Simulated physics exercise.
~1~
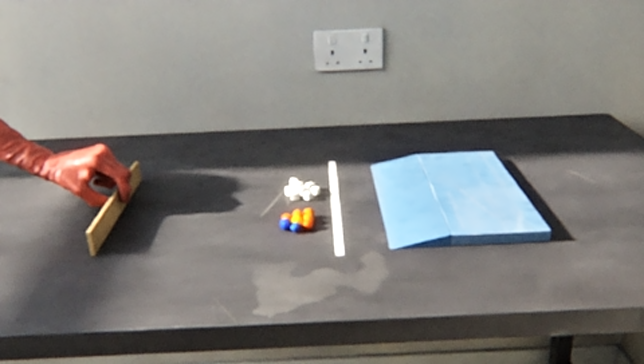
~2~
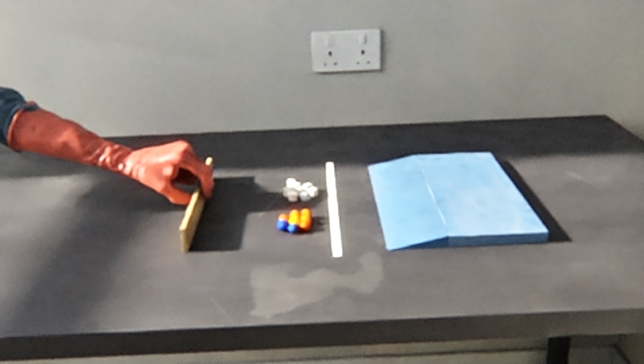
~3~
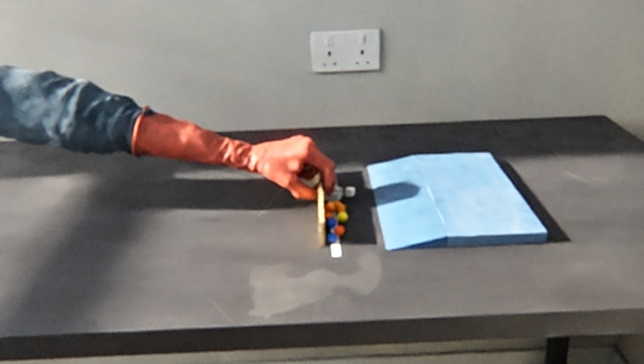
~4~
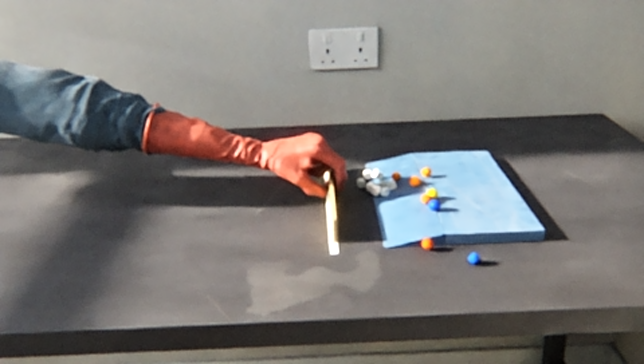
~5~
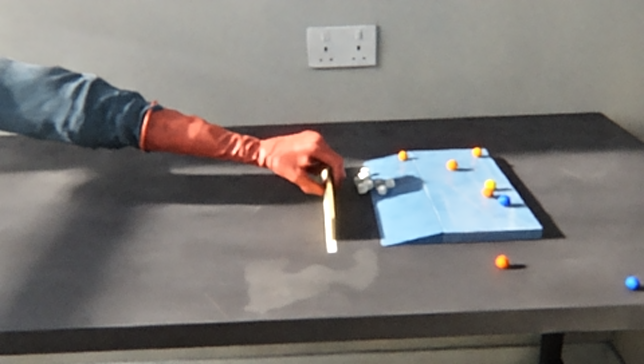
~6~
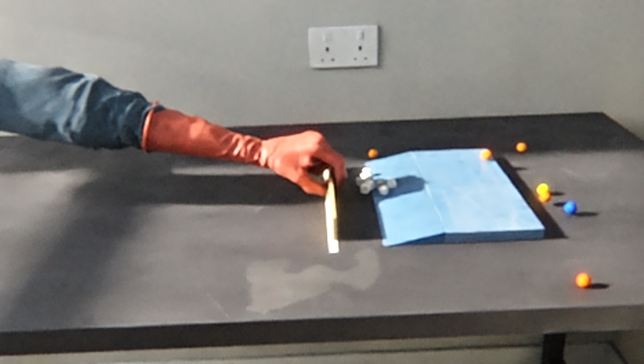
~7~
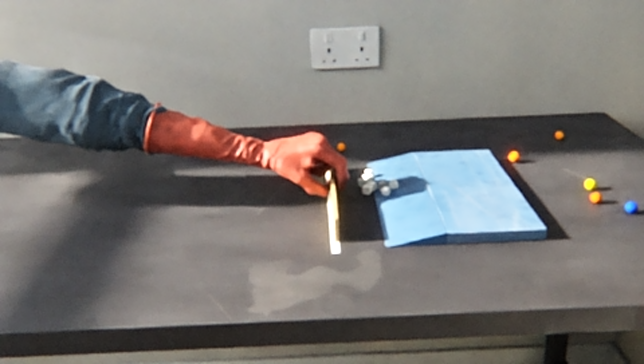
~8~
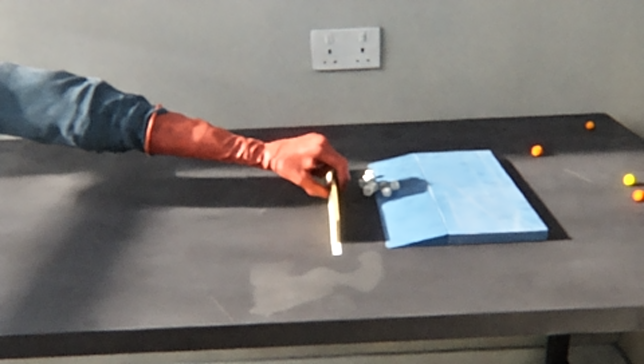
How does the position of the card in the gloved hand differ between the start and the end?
At the start the card stands near the left side of the table, well away from the small pieces. At the end it stands farther right, at the white tape just short of the blue slab.
